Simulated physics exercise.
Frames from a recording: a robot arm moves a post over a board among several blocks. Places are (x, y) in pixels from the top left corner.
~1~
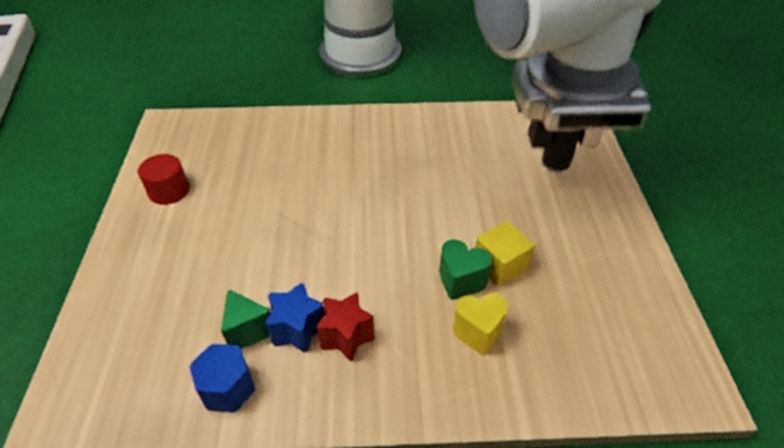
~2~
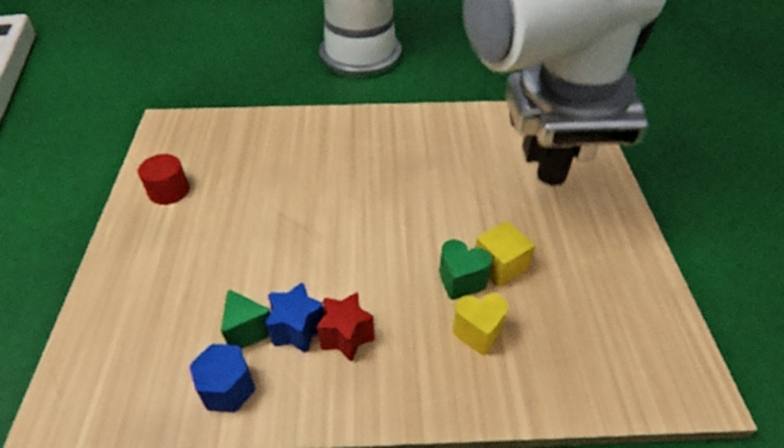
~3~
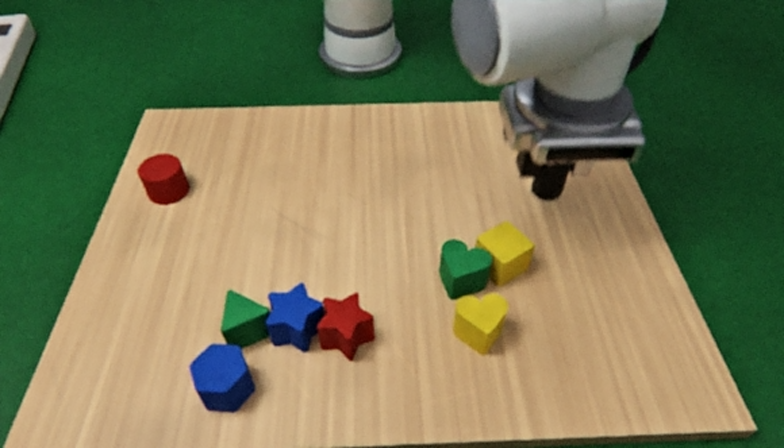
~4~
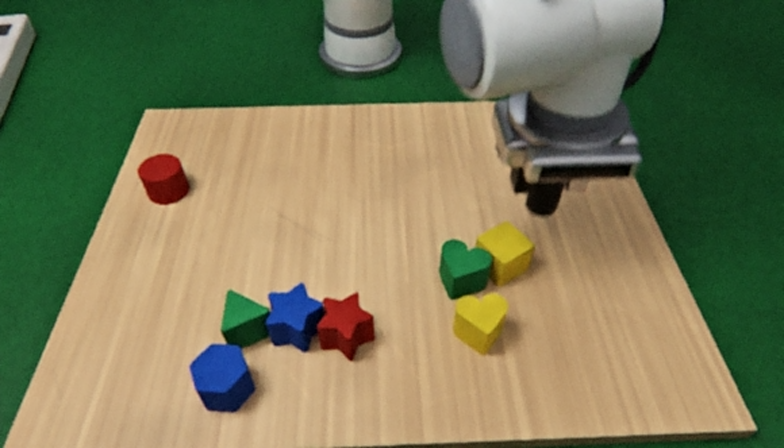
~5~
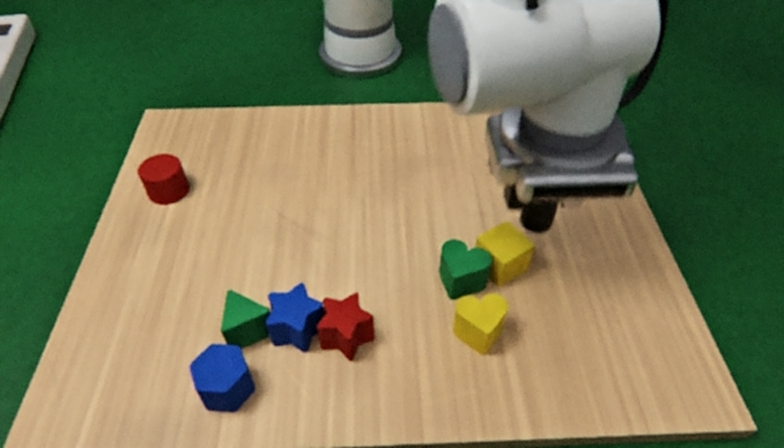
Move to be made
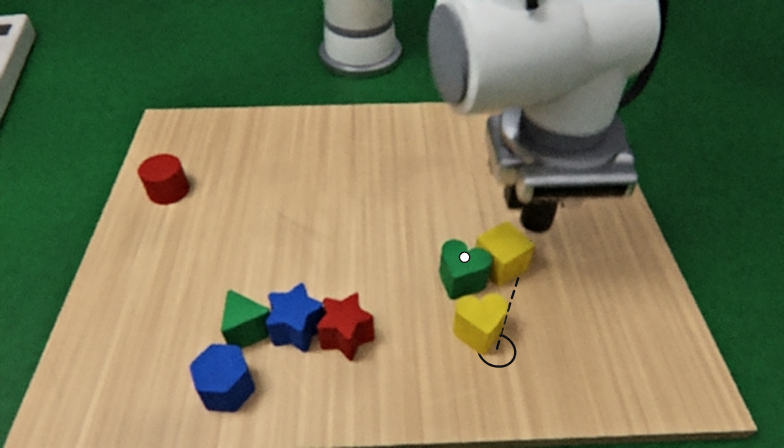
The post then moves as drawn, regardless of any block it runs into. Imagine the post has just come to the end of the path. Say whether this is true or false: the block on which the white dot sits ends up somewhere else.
True
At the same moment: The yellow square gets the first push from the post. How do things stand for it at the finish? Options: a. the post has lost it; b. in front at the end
a
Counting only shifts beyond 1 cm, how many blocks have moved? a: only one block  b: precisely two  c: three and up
It's c.
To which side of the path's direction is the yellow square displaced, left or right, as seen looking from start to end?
Side: Right.
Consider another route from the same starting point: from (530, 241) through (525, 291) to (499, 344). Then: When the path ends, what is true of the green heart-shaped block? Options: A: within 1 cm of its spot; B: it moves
B
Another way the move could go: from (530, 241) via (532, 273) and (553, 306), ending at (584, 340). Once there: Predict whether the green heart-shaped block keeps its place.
By the last moment, the green heart-shaped block will have left its place.
The drawn path runs straight from (530, 241) to (497, 350); the dot is on the green heart-shaped block.
What follows on the original path. One third of the way, post (524, 257); green heart-shaped block (446, 264), turned 35° clockwise; yellow square (492, 263), turned 15° clockwise.
Two thirds of the way, post (513, 293); green heart-shaped block (431, 267), turned 70° clockwise; yellow heart-shaped block (482, 317); yellow square (473, 282), turned 35° clockwise.
At the end, post (501, 334); green heart-shaped block (429, 267), turned 75° clockwise; yellow heart-shaped block (463, 337), turned 55° clockwise; yellow square (469, 286), turned 50° clockwise.
